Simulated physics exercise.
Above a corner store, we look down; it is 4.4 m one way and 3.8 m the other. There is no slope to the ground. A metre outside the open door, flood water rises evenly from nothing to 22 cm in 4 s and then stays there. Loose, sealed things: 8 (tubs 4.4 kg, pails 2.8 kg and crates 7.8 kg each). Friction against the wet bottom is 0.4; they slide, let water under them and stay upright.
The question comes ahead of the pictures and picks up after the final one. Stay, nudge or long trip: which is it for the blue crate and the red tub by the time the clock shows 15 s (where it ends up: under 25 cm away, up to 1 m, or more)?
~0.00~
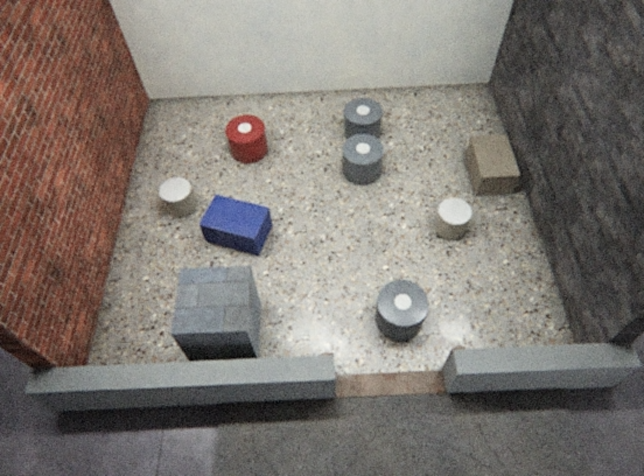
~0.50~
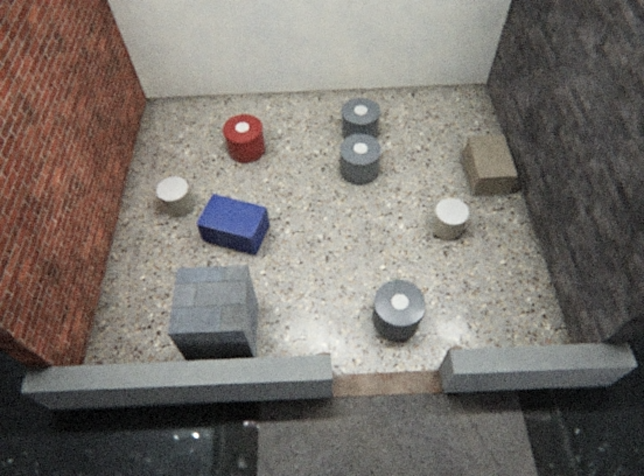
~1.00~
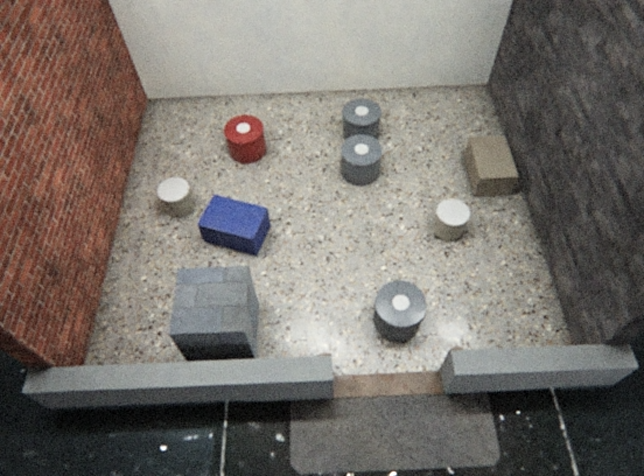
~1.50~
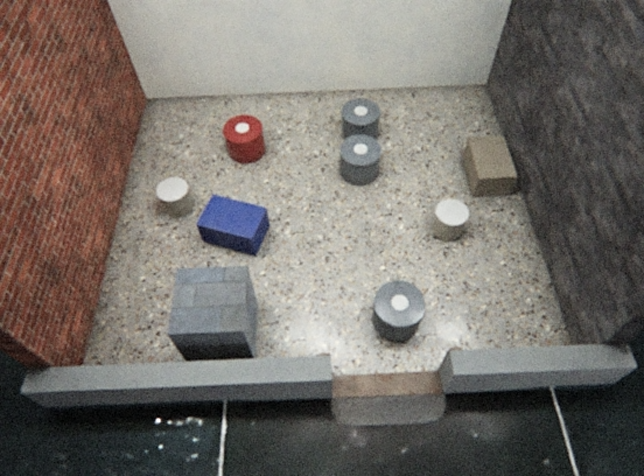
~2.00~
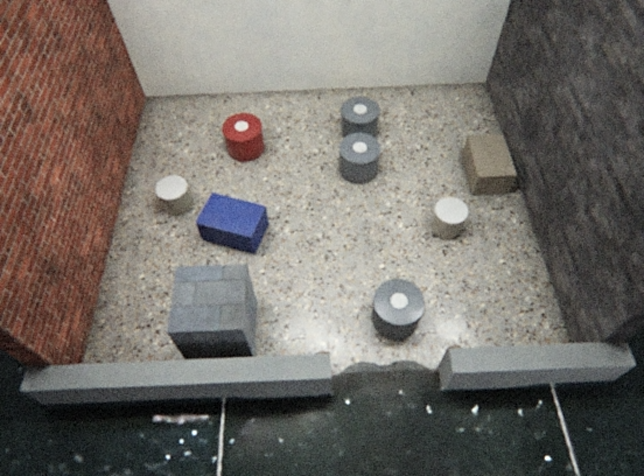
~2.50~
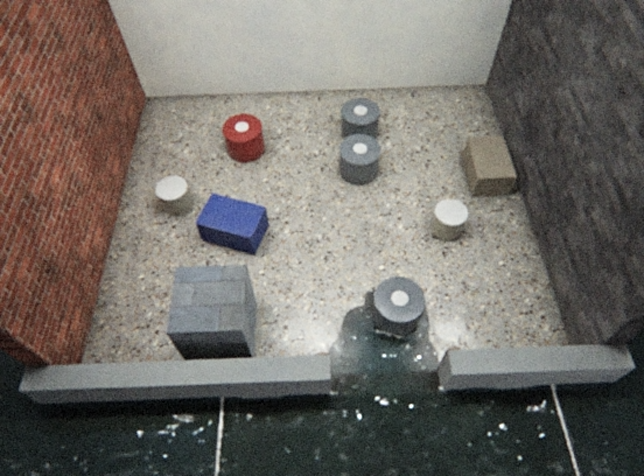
The blue crate shifts slightly, the red tub goes a long way.
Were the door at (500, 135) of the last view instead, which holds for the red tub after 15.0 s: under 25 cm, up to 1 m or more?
The red tub ends up a great distance away.
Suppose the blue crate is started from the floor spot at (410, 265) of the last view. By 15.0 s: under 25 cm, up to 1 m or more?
Short answer, it is taken a long way.
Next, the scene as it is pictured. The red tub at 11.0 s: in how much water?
Somewhere close to 6 cm.
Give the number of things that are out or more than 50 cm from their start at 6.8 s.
6 in all.
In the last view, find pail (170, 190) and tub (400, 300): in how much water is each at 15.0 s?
Roughly 13 and 13 cm.
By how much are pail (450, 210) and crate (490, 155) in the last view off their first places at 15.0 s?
They've ended up 150 cm and 120 cm away, in that order.
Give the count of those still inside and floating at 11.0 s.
That would be 8 of them.
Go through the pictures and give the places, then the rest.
The blue crate at (234, 216) rests on the ground; the red tub at (245, 128) rests on the ground; water covers 0.0 m2; 0 of 8 have shifted, in the first frame.
The blue crate at (232, 215) rests on the ground; the red tub at (242, 128), on the bottom; water covers 0.0 m2; 0 of 8 have shifted, in the second frame.
The blue crate at (233, 216), on the bottom; the red tub at (243, 129), on the bottom; water covers 0.0 m2; 0 of 8 have shifted, in the third frame.
The blue crate at (231, 216), on the bottom; the red tub at (243, 128), on the bottom; 0.0 m2 under water; 0 of 8 have shifted, in the fourth frame.
The blue crate at (231, 214), on the bottom; the red tub at (242, 127) rests on the ground; 0.0 m2 under water; 0 of 8 have shifted, in the fifth frame.
The blue crate at (231, 215), on the bottom; the red tub at (242, 127) rests on the ground; 0.4 m2 under water; 0 of 8 have shifted, in the sixth frame.
After 3.5 s the blue crate is near (231, 215), 0.0 m from its start, aground; the red tub is near (242, 127), 0.0 m from its start, aground; 0 afloat.
After 6.8 s the blue crate is near (203, 201), 0.4 m from its start, aground; the red tub is near (196, 101), 0.7 m from its start, aground; 5 afloat.
After 11.0 s the blue crate is near (212, 215), 0.2 m from its start, afloat; the red tub is near (117, 230), 1.8 m from its start, afloat; 8 afloat.
After 15.0 s the blue crate is near (290, 220), 0.6 m from its start, afloat; the red tub is near (120, 320), 2.5 m from its start, afloat; 8 afloat.
